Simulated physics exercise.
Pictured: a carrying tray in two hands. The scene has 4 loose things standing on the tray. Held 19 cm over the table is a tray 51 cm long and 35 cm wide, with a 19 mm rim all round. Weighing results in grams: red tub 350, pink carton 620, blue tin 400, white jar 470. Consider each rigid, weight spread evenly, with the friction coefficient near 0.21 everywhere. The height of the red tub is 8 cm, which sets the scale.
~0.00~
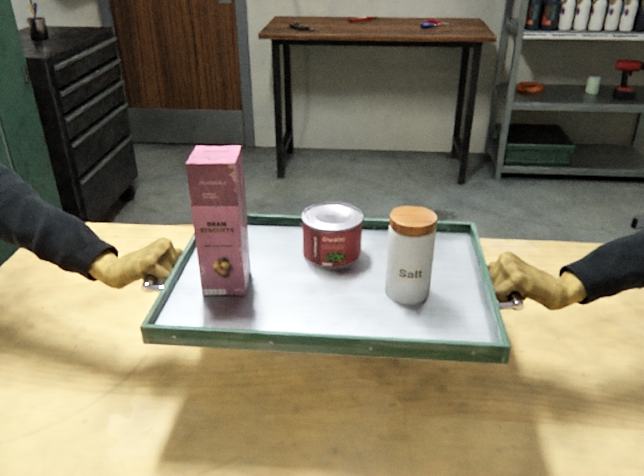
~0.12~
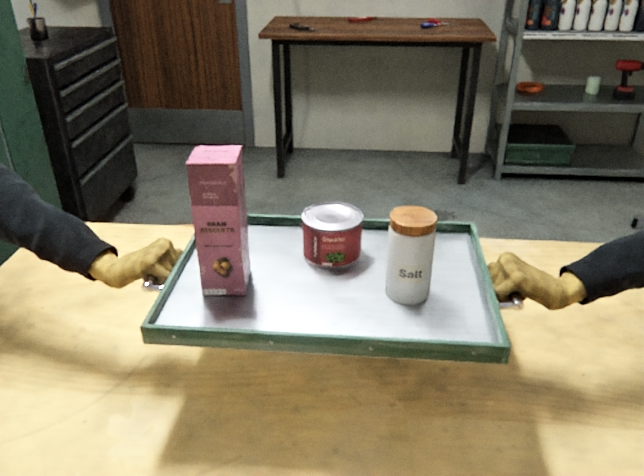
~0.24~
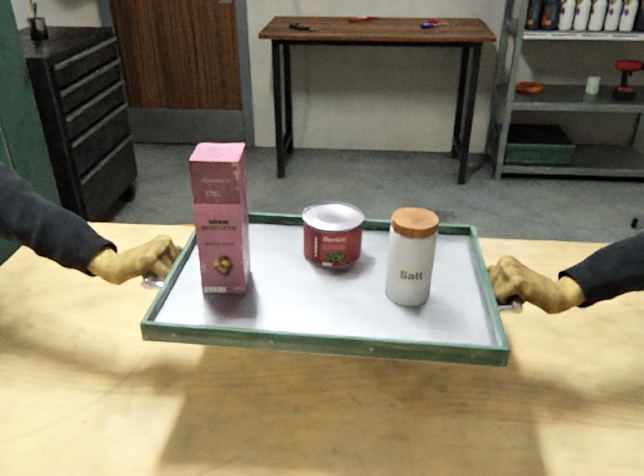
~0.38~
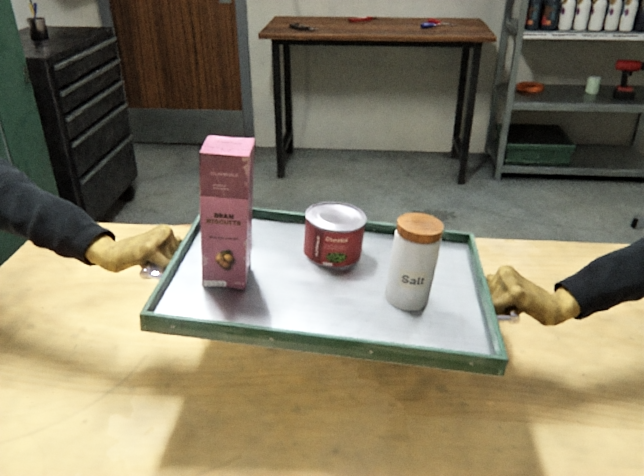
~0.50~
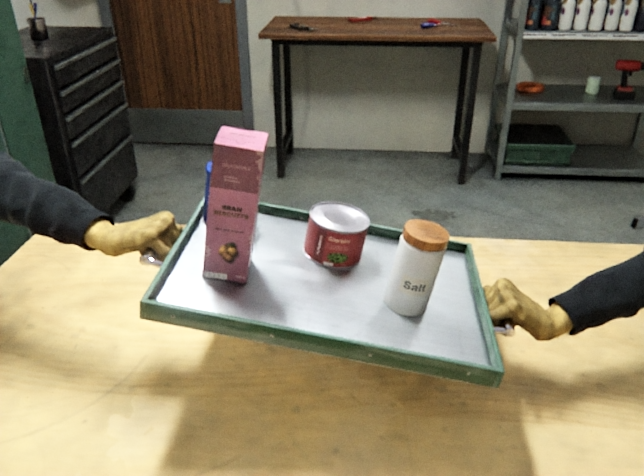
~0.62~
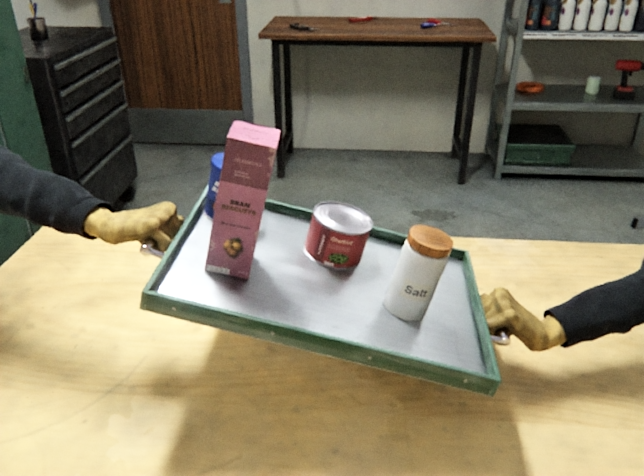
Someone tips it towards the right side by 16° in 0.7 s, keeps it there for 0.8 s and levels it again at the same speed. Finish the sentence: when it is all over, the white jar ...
The white jar has come off the tray.
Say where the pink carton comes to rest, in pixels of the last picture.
You'll see it about at (457, 273) in the last picture.
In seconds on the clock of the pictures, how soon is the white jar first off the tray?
It happens at about 1.7 s.
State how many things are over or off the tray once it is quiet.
So, 2 in all.
Around 1.02 s, tray at 16°, right edge down; white jar shifted 7 cm near (457, 287); pink carton shifted 9 cm; blue tin shifted 7 cm.
Around 1.32 s, tray at 16°, right edge down; white jar tipped 9° against what carries it near (477, 291); pink carton shifted 24 cm; blue tin shifted 21 cm.
Around 1.52 s, tray at 16°, right edge down; white jar tipped 11° against what carries it near (479, 291); pink carton tipped 11° against what carries it; blue tin shifted 33 cm.
Around 2.02 s, tray at 5°, right edge down; white jar now off the tray; pink carton on its side; red tub shifted 20 cm.
Finally (2.8 s), off the tray, white jar; on their side or leaning hard on the tray, pink carton; not toppled but over 5 cm from the start, red tub and blue tin. In the last view, white jar near (575, 396).
